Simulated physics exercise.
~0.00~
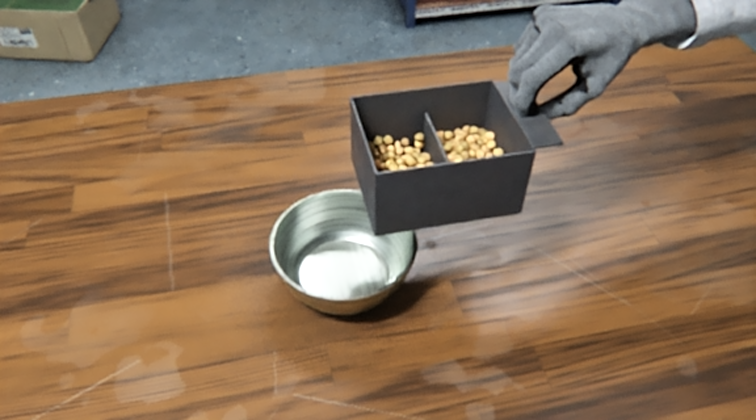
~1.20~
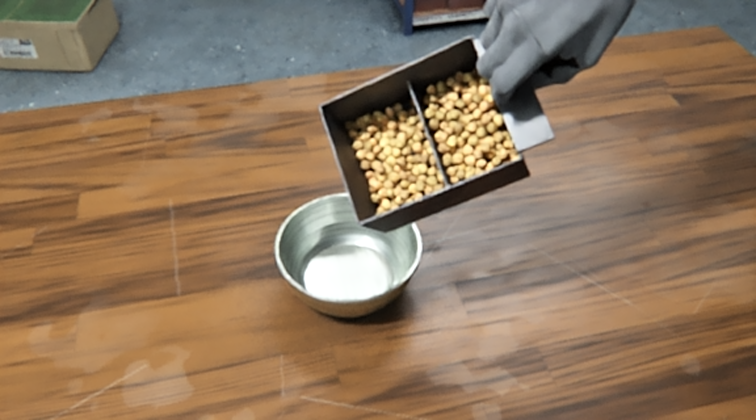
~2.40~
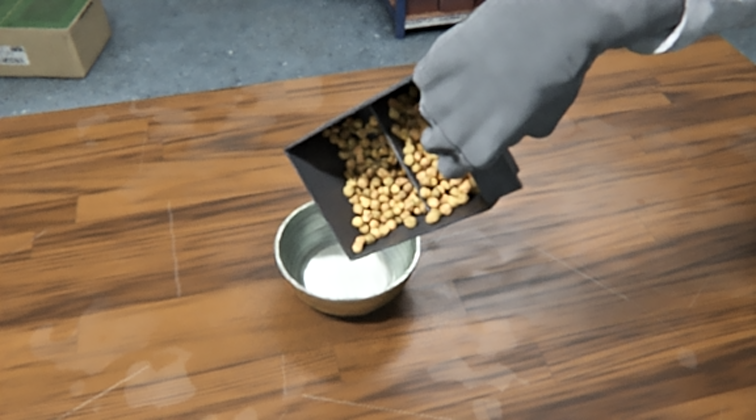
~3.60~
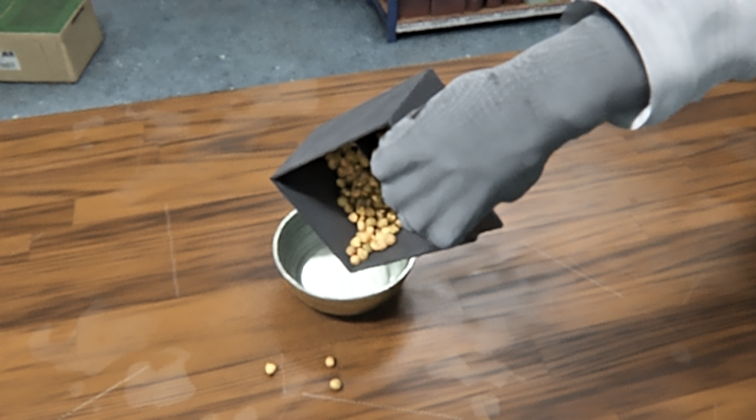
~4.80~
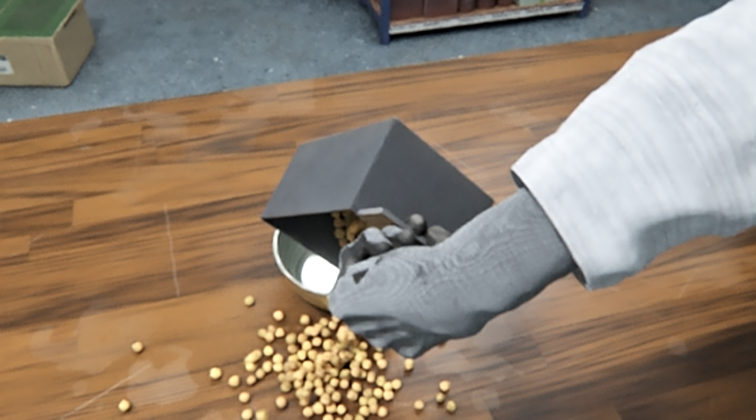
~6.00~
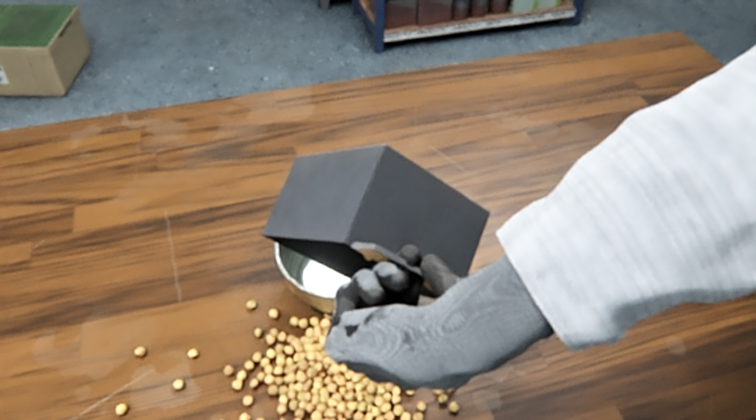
On a wooden tabletop, a gloved hand tips a divided dark box of chickpeas, spilling them in front of a metal bowl.
